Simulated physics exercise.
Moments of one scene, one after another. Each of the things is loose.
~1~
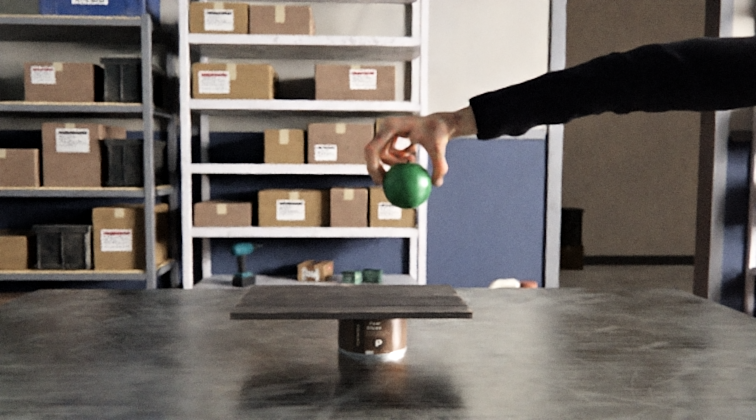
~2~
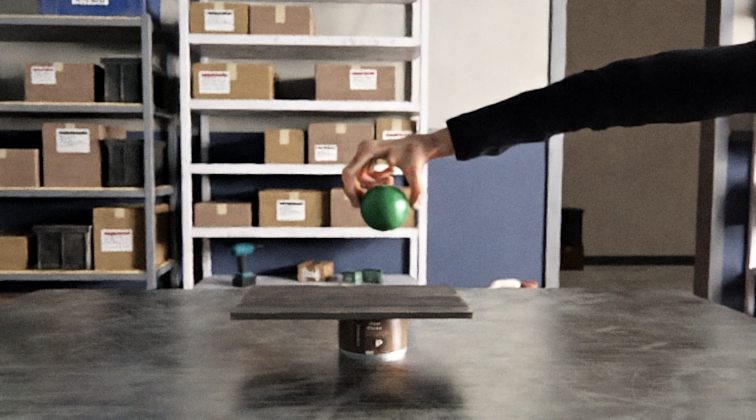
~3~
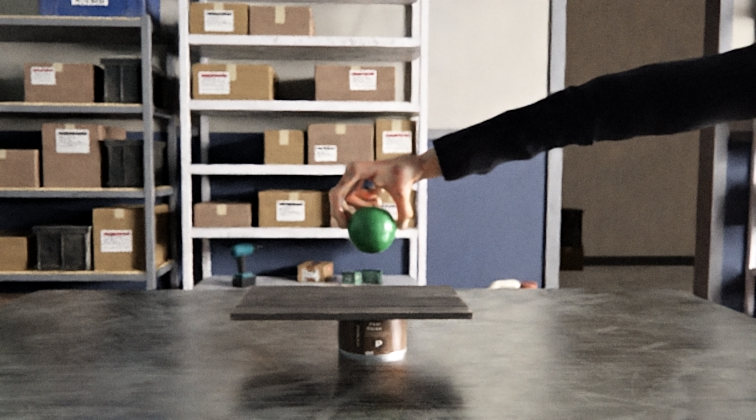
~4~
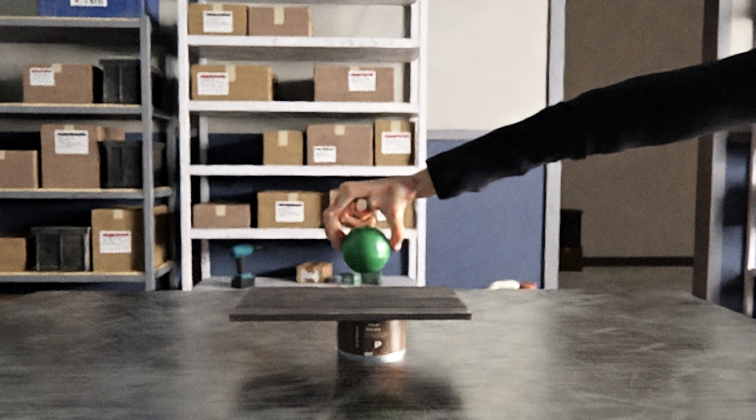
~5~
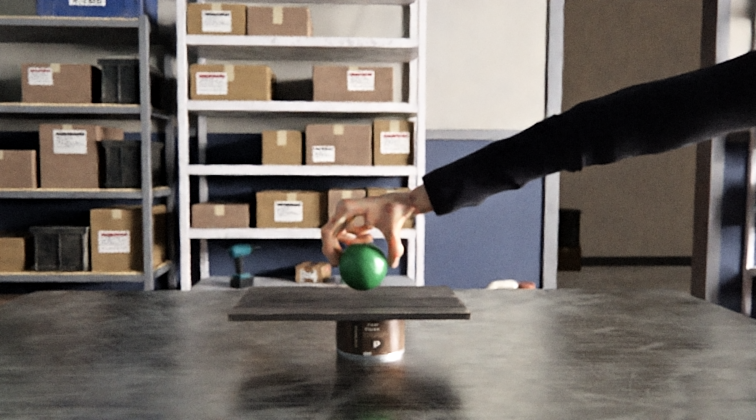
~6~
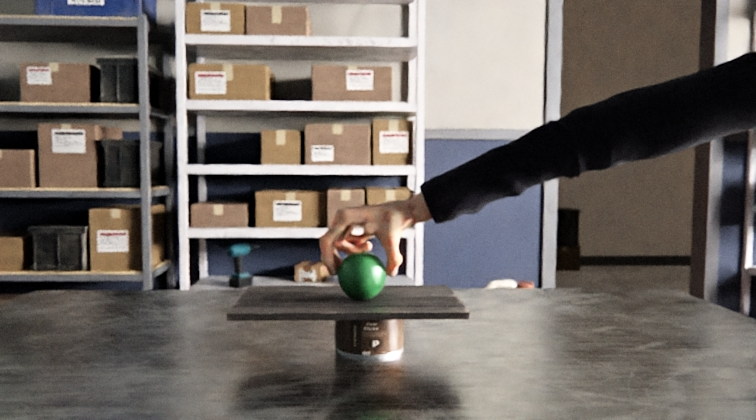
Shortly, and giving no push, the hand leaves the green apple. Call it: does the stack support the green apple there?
Yes, it does.
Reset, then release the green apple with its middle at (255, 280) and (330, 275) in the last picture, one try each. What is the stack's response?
First try: Topples; second try: Stands.
Then, 0.20 s on from there, no change.
Then, 0.40 s on from there, green apple resting near (362, 275).
In the end, all 3 unmoved. At the end, from the last picture's camera, green apple near (362, 275). The stack holds.
